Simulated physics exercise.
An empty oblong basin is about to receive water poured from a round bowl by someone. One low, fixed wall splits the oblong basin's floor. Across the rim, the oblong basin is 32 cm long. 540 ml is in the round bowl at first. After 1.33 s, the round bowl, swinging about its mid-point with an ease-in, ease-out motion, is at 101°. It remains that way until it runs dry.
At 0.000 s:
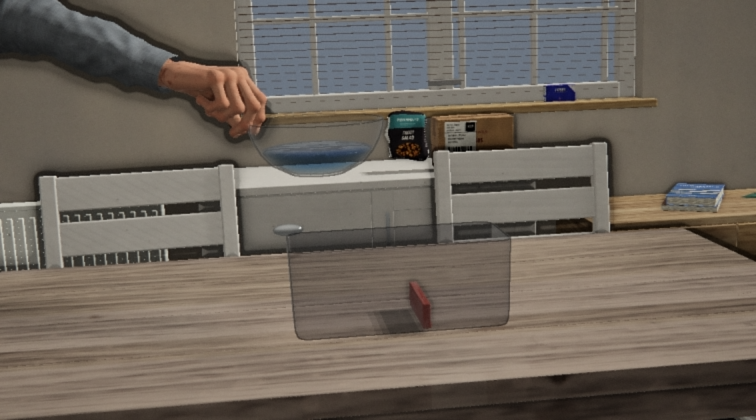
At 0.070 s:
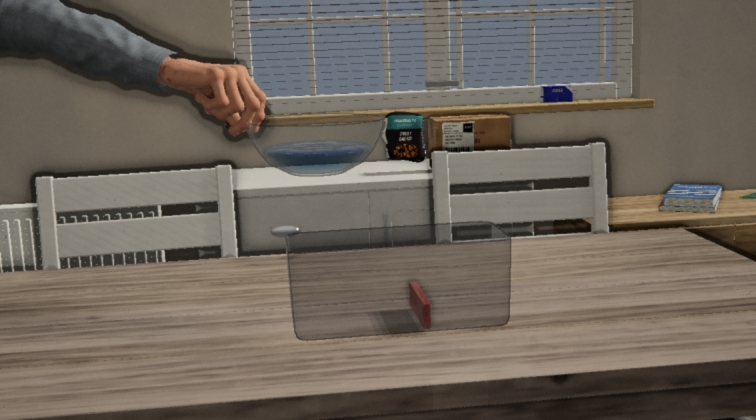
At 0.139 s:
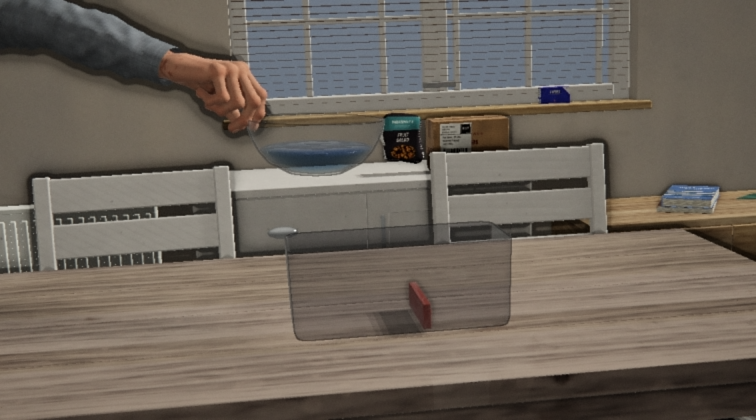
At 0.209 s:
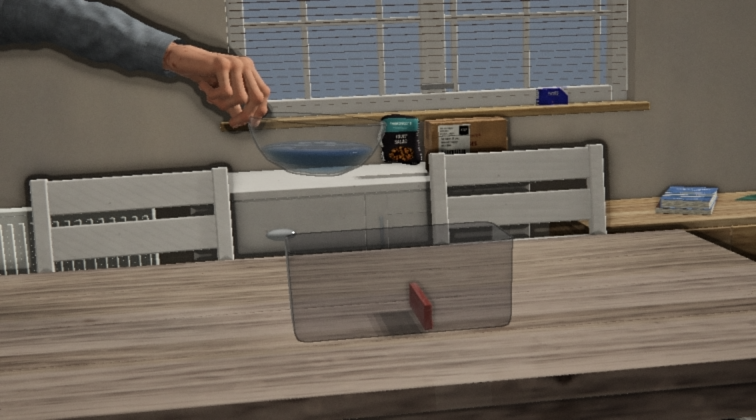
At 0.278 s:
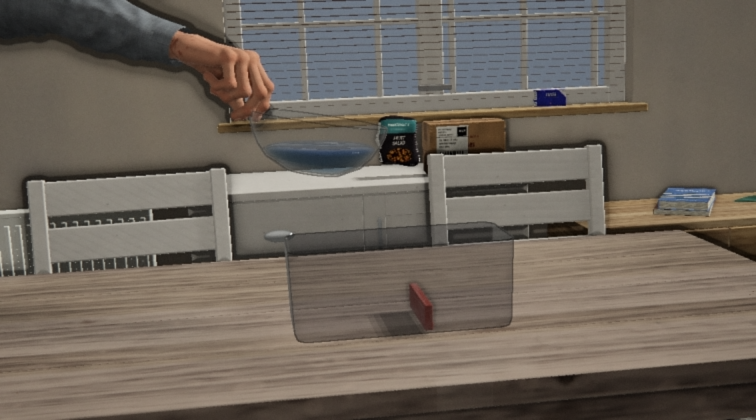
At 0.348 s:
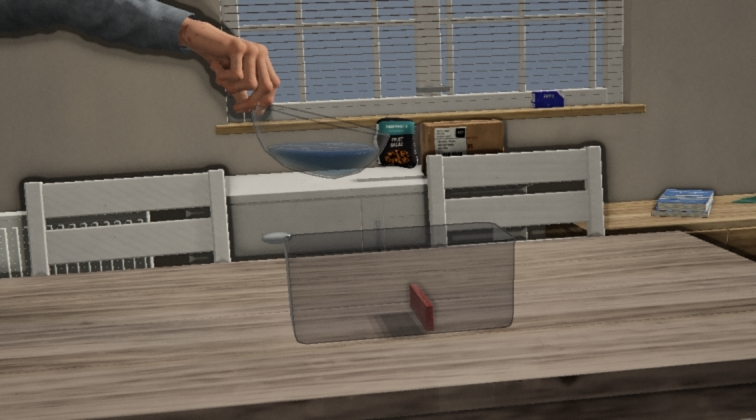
In a room with a wooden table and white chairs, a hand held a clear round bowl of blue water above an empty see-through basin, then slowly tilted it slightly, raising its left side.
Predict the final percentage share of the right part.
Right part: About 42 %.
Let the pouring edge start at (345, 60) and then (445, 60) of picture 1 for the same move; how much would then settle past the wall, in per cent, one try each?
Roughly 5 per cent the first time and 65 per cent the second.
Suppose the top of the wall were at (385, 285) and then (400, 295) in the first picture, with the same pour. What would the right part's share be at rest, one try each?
The first try gives 90 percent and the second 70 percent.
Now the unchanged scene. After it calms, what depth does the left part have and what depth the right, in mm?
Left part about 12 mm deep, right part about 14 mm deep.
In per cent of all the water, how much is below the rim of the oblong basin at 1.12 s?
Some 94 per cent.
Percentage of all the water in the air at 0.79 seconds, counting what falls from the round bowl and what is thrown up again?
About 30 per cent.
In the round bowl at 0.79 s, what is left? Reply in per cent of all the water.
I'd put it near 48 percent.
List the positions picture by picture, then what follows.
Tilt 0°; pouring edge (383, 118); surface from (260, 150) to (372, 144); the oblong basin's rim runs from (288, 245) to (501, 231); the wall's top is at (419, 294), in the first frame.
Tilt 1°; pouring edge (383, 118); surface from (260, 149) to (372, 144), in the second frame.
Tilt 3°; pouring edge (383, 120); surface from (260, 148) to (372, 144), in the third frame.
Tilt 6°; pouring edge (385, 124); surface from (261, 147) to (373, 146), in the fourth frame.
Tilt 11°; pouring edge (386, 129); surface from (262, 147) to (375, 146), in the fifth frame.
Tilt 16°; pouring edge (388, 136); surface from (267, 148) to (379, 146), in the sixth frame.
After 0.79 s the tilt is 66° and 49 per cent is still to pour, 6 is left of the wall and 15 right of it.
After 1.12 s the tilt is 95° and 1 per cent is still to pour, 52 is left of the wall and 42 right of it.
After 1.46 s the tilt is 101° and 0 per cent is still to pour, 57 is left of the wall and 42 right of it.
After 1.83 s the tilt is 101° and 0 per cent is still to pour, 57 is left of the wall and 42 right of it.
In the end 57 per cent lies left of the wall, 42 right of it and 0 outside.
